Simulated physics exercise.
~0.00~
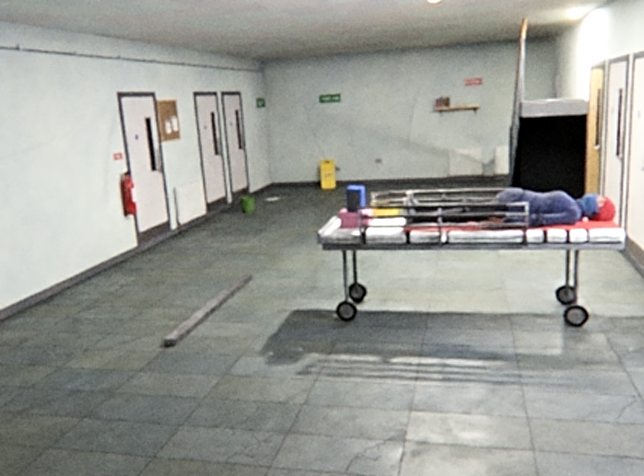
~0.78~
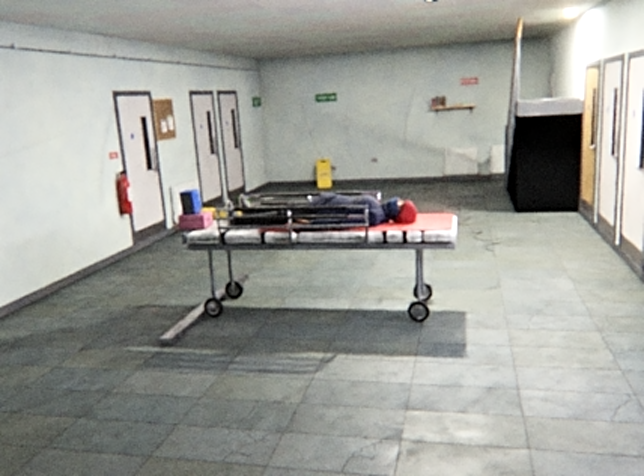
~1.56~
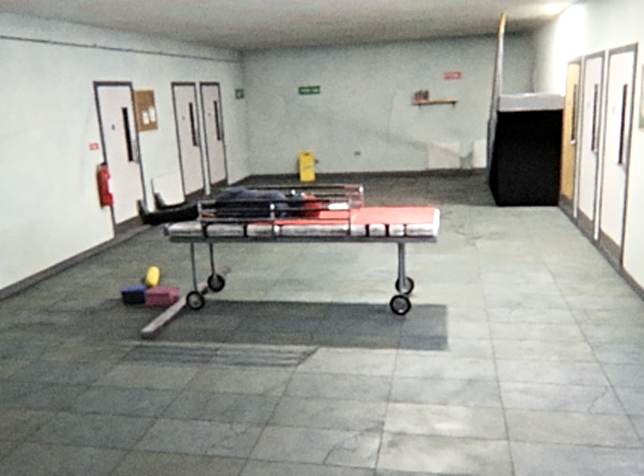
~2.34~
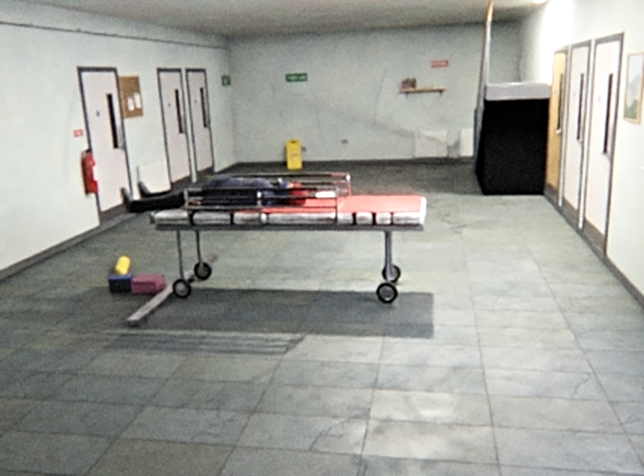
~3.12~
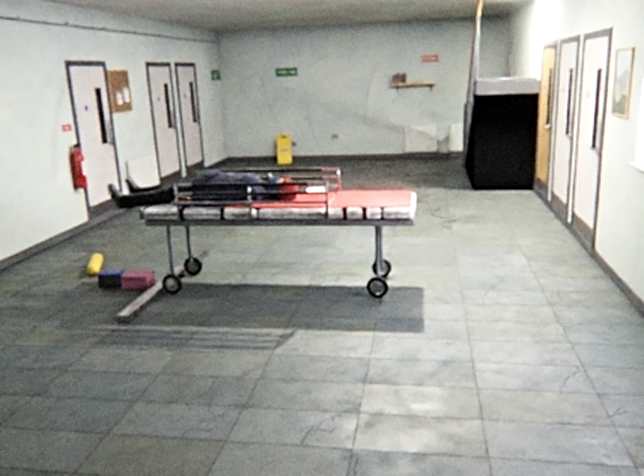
A wheeled trolley carrying a limp figure in a red cap rolled left along a hallway and stopped at a low bar on the floor; the figure slid on until its feet stuck out past the end, and three small colourful objects dropped to the floor.
